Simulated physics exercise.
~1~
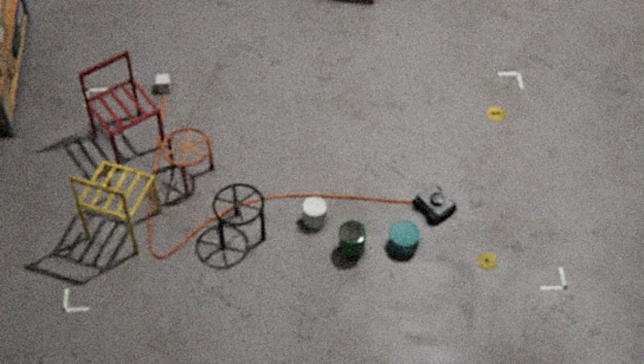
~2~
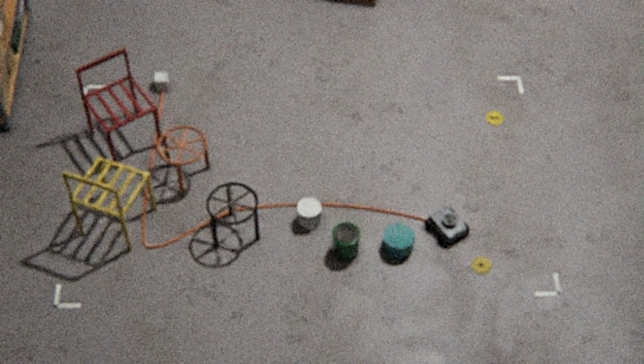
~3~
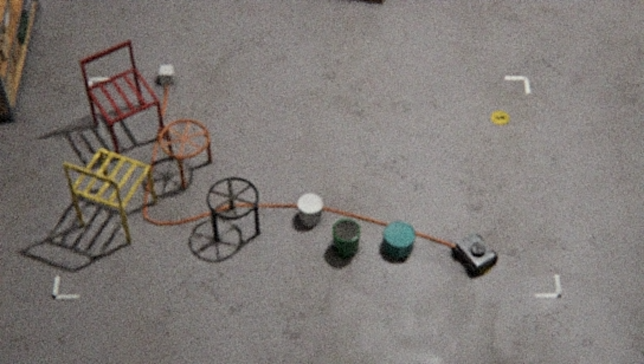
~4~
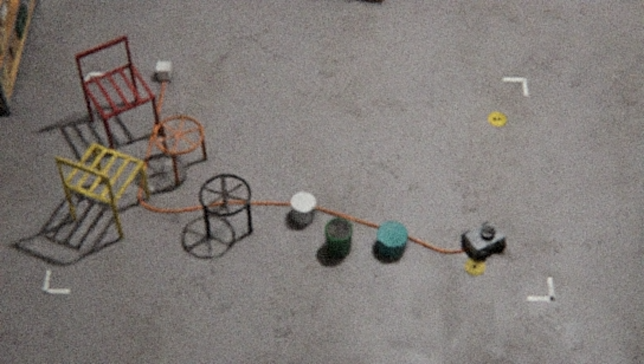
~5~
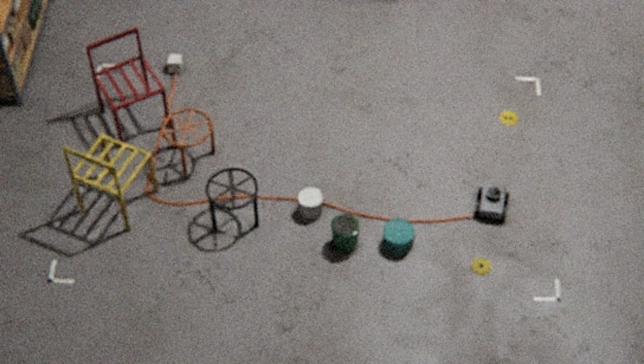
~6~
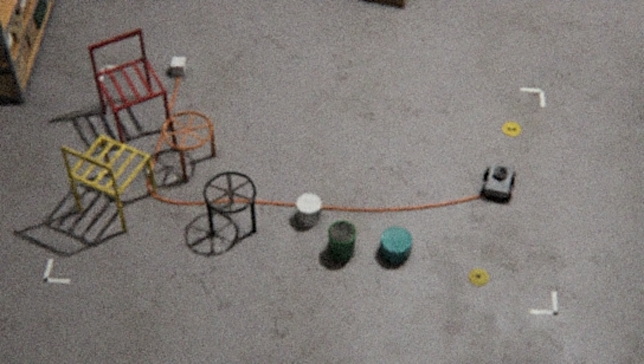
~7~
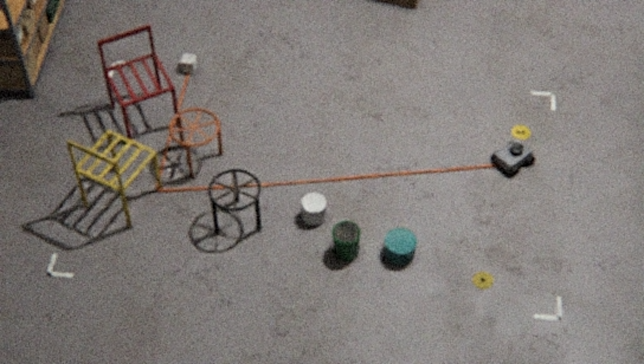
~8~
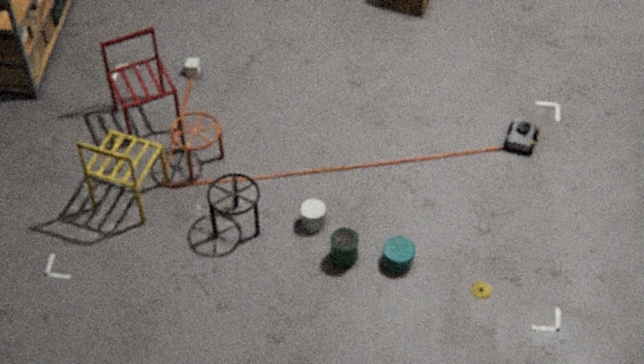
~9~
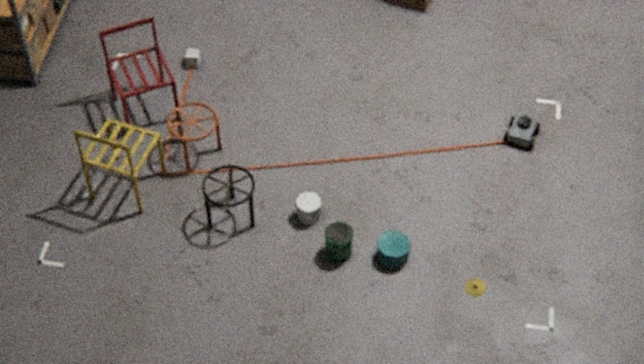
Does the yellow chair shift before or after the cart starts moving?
The yellow chair shifts after the cart starts moving. The cart sets off early on, while the chair shifts slightly only near the end.
